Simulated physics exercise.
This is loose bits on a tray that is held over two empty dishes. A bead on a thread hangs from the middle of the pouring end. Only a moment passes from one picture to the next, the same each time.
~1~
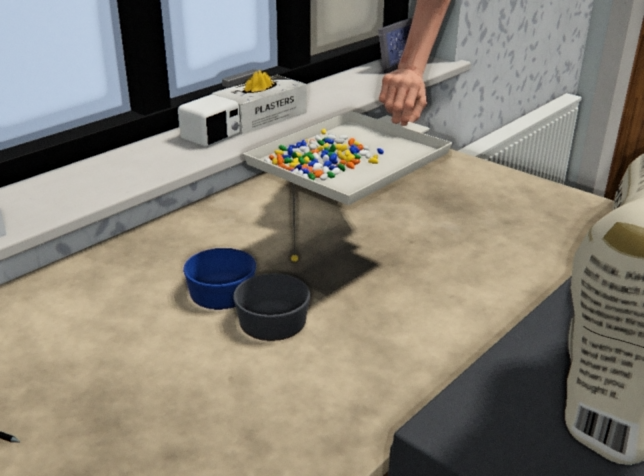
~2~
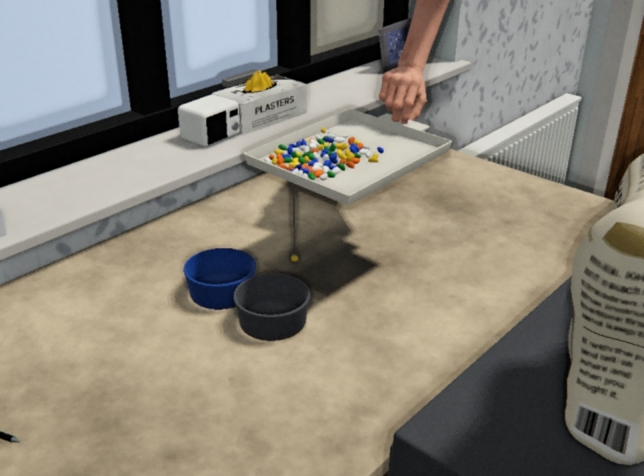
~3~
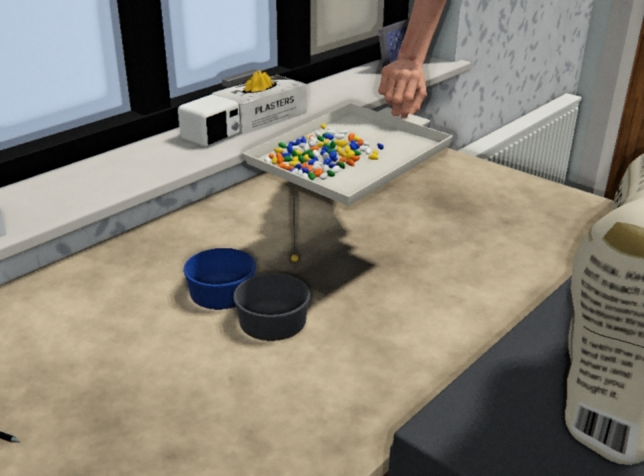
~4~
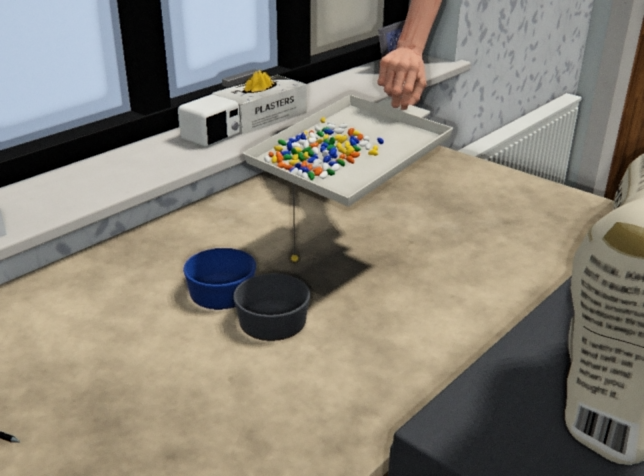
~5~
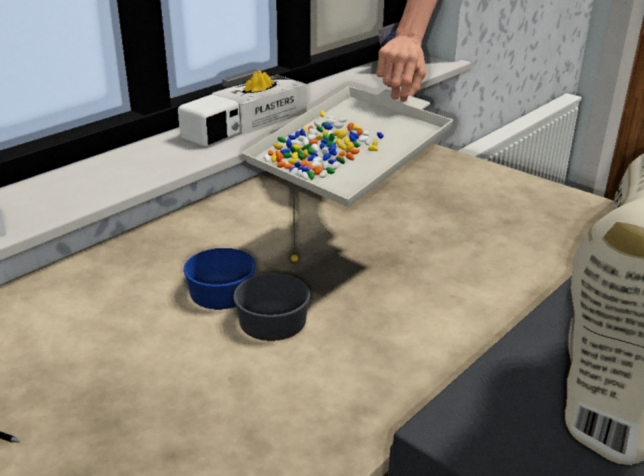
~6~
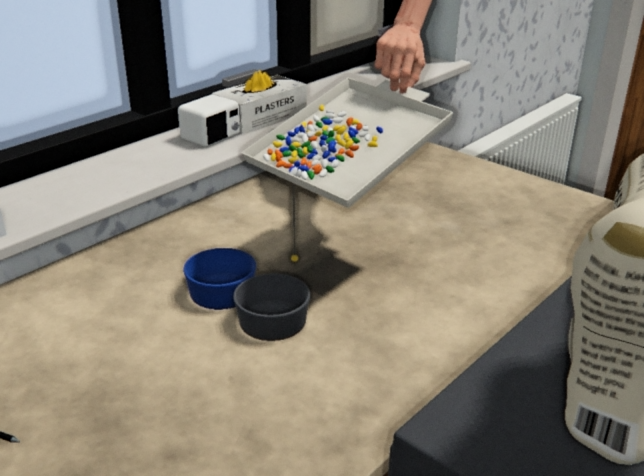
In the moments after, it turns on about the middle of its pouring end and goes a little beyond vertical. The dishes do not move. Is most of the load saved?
Caught overall: The larger part.
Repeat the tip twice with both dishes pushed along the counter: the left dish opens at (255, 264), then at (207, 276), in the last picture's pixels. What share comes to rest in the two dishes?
First some 70, then 40 per cent.
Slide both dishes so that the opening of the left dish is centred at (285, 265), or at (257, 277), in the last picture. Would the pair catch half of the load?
One: Less than half. Two: Most of it.
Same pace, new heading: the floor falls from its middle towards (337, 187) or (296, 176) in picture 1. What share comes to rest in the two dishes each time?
About 50 and 80 per cent.
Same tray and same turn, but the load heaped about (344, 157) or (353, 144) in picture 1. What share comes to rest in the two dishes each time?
In turn 60 and 50 in a hundred.
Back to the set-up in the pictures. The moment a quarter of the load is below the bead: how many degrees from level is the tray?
Roughly 110°.
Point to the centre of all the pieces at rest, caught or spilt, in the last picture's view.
Roughly at (273, 316).
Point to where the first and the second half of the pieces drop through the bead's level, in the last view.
Early half (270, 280), late half (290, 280).
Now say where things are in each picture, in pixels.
Corners of the pouring end near (247, 153) and (349, 193), level; middle of the load near (323, 156), jelly beans; left dish near (194, 291); right dish near (246, 321); bead on its thread near (295, 258), in the first frame.
Corners of the pouring end near (247, 153) and (349, 194), level; middle of the load near (323, 155), in the second frame.
Corners of the pouring end near (247, 153) and (348, 194), tipped barely, lowest at the right corner; middle of the load near (323, 153), in the third frame.
Corners of the pouring end near (246, 153) and (348, 195), tipped a little, lowest at the right corner; middle of the load near (323, 150), in the fourth frame.
Corners of the pouring end near (246, 152) and (348, 197), tipped a little, lowest at the right corner; middle of the load near (323, 147), in the fifth frame.
Corners of the pouring end near (245, 152) and (347, 198), tipped a little, lowest at the right corner; middle of the load near (322, 144); left dish near (194, 291); right dish near (246, 321), in the sixth frame.
Shortly afterwards, tray tipped steeply; the whole lot on the tray.
Next, tray tipped right over; all but a few on the tray; only a few outside both.
Some moments later, tray tipped past a quarter turn; near two thirds in the right dish; a little in the left dish; near a quarter outside both.
In the end, tray tipped past a quarter turn; near two thirds in the right dish; a little in the left dish; near a quarter outside both.
